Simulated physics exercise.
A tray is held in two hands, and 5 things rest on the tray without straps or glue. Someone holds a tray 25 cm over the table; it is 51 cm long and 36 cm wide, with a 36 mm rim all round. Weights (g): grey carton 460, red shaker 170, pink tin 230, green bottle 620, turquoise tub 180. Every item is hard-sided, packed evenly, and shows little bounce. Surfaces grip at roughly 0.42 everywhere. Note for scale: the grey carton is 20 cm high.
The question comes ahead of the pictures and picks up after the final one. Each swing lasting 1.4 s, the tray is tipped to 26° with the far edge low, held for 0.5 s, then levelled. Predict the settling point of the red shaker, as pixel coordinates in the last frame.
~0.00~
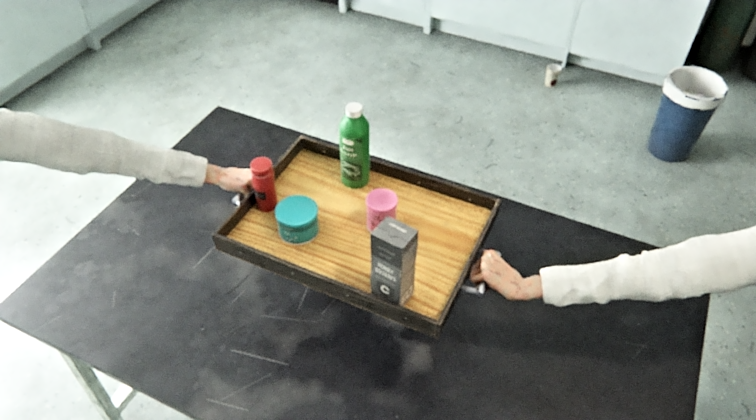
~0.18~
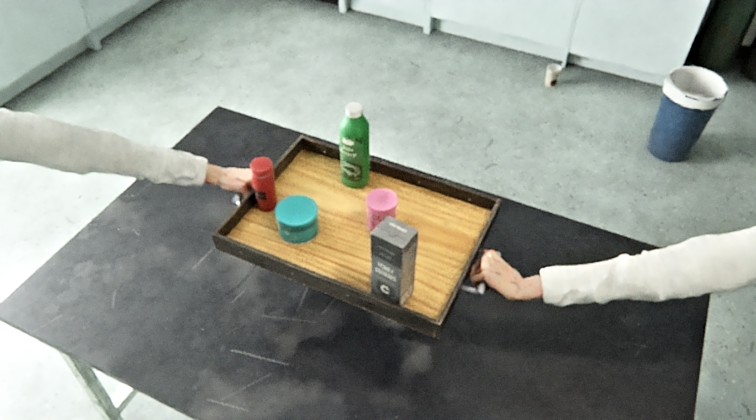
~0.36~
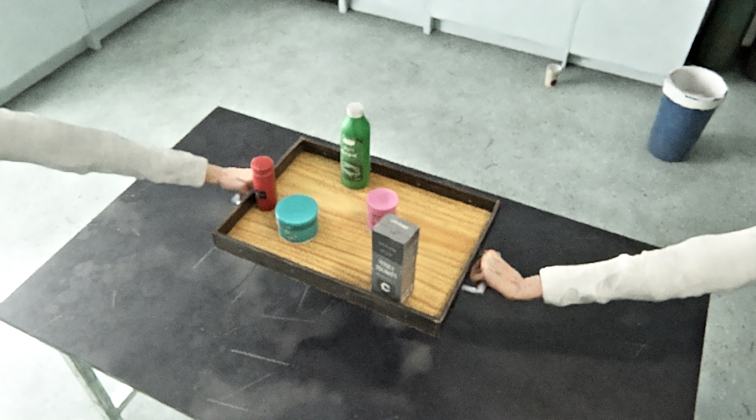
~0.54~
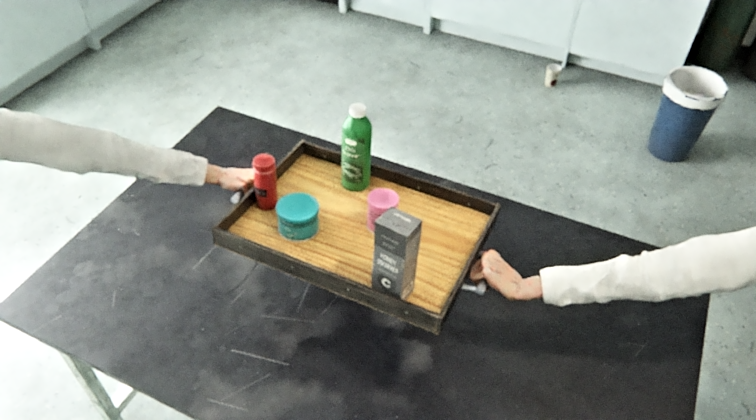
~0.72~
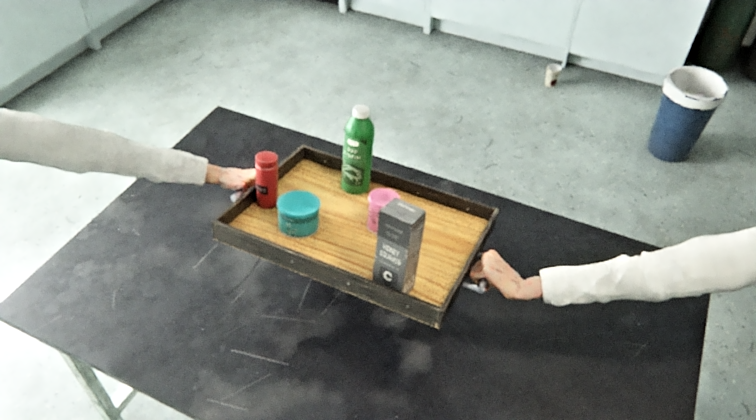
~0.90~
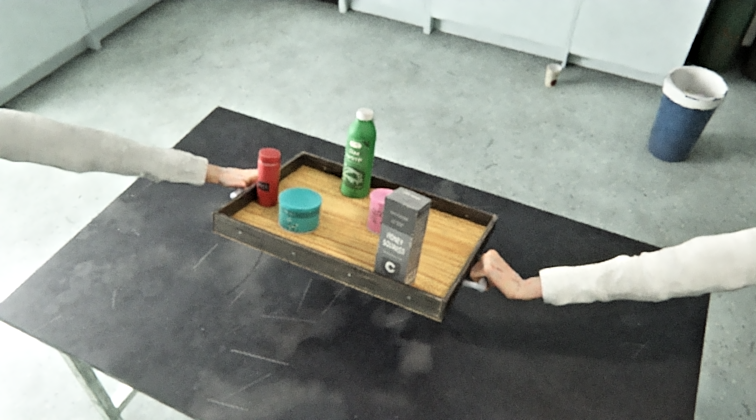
Settling point: Roughly (299, 159).
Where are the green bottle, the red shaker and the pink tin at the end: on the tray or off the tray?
Observed: Green bottle exits its support; red shaker remains in bounds; pink tin remains in bounds.
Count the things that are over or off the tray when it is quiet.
The number is 3.
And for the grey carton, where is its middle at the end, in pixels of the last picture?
(445, 219).
Around 1.40 s, tray tilted 26°, far edge down; green bottle now off the tray; red shaker tipped 40° against what carries it near (282, 170); grey carton on its side.
Around 1.60 s, tray tilted 26°, far edge down; red shaker on its side near (301, 176); grey carton on its side; turquoise tub shifted 4 cm.
Around 1.80 s, tray tilted 26°, far edge down; red shaker on its side near (301, 176); grey carton on its side; turquoise tub shifted 10 cm.
Around 2.70 s, tray tilted 13°, far edge down; red shaker on its side near (301, 167); grey carton on its side; turquoise tub shifted 20 cm.
Finally (3.9 s), off the tray, green bottle; on their side or leaning hard on the tray, grey carton and red shaker; not toppled but over 5 cm from the start, pink tin and turquoise tub. In the last view, red shaker near (299, 159).
